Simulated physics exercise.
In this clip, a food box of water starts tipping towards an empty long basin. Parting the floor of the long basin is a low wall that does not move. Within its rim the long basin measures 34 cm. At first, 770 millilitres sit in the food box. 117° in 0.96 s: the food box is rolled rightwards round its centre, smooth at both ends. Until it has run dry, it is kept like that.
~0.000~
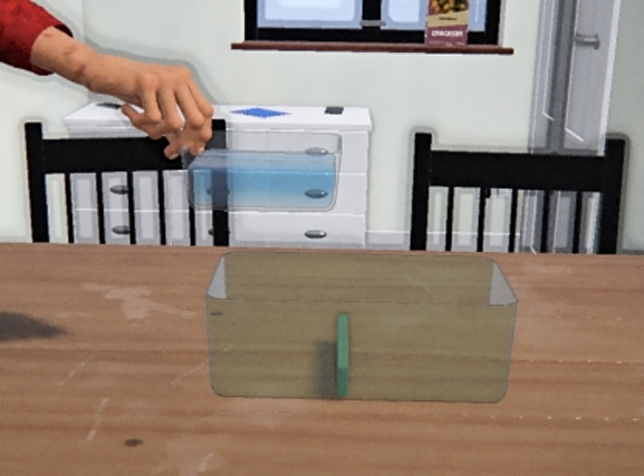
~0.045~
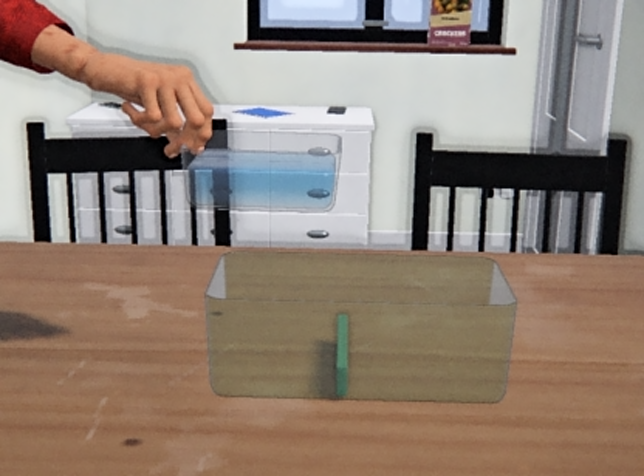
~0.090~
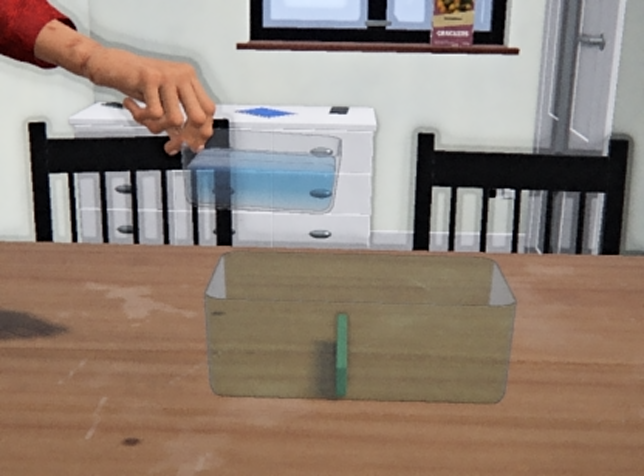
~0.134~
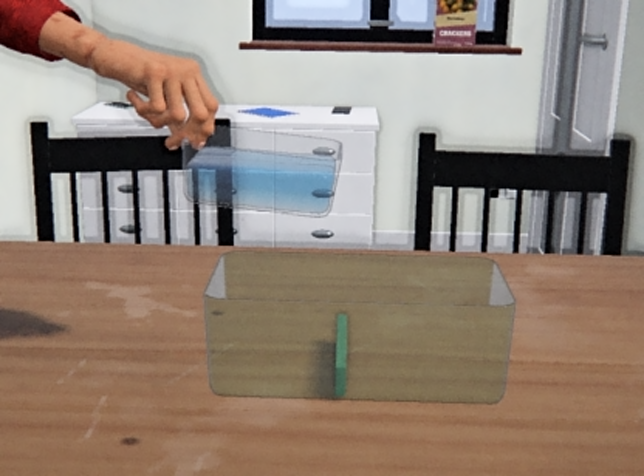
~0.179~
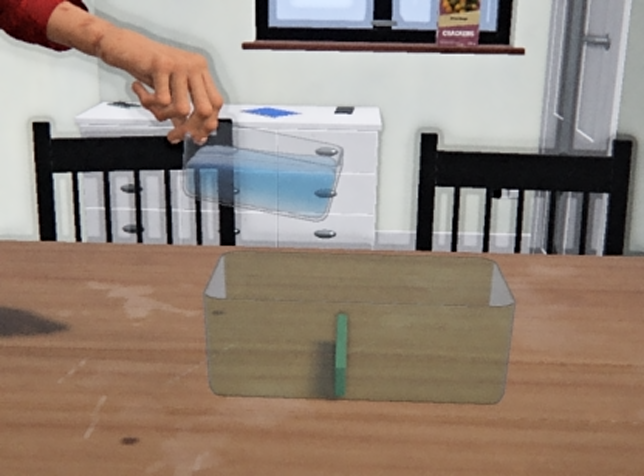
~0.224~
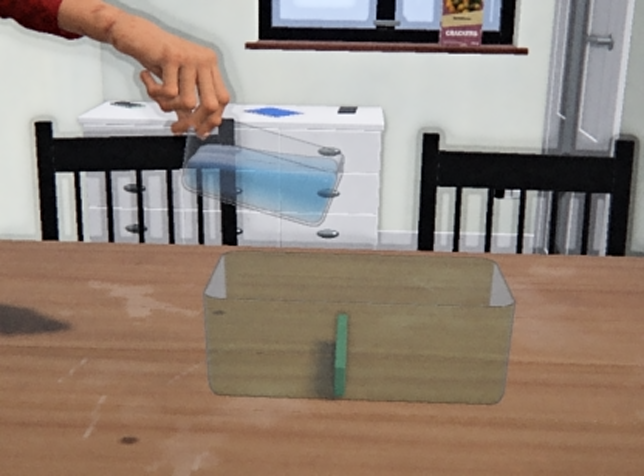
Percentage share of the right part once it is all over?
74 per cent.
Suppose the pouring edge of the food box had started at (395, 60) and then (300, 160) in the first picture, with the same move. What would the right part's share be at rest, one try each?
Around 80 per cent first, around 45 per cent next.
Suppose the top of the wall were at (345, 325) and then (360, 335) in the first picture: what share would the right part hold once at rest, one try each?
One try each: Around 75 percent and then around 65 percent.
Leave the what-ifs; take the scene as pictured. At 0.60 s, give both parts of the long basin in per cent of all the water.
I'd say some 0 in a hundred on the left and 36 on the right.
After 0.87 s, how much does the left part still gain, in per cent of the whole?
About 5 percent.
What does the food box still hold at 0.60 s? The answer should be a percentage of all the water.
Still held: Roughly 22 % of the total.
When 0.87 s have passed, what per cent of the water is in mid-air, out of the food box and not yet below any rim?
I'd say some 4 per cent is in the air.
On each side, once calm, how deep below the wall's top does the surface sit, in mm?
Left side: Around 28 mm. Right side: Around 16 mm.
Then, 0.60 s in, the tilt is 80° and 22 per cent is still to pour, 0 is left of the wall and 36 right of it.
Then, 0.87 s in, the tilt is 114° and 2 per cent is still to pour, 20 is left of the wall and 73 right of it.
Then, 1.15 s in, the tilt is 117° and 0 per cent is still to pour, 24 is left of the wall and 74 right of it.
Then, 1.46 s in, the tilt is 117° and 0 per cent is still to pour, 24 is left of the wall and 74 right of it.
Finally, 24 per cent lies left of the wall, 74 right of it and 2 outside.
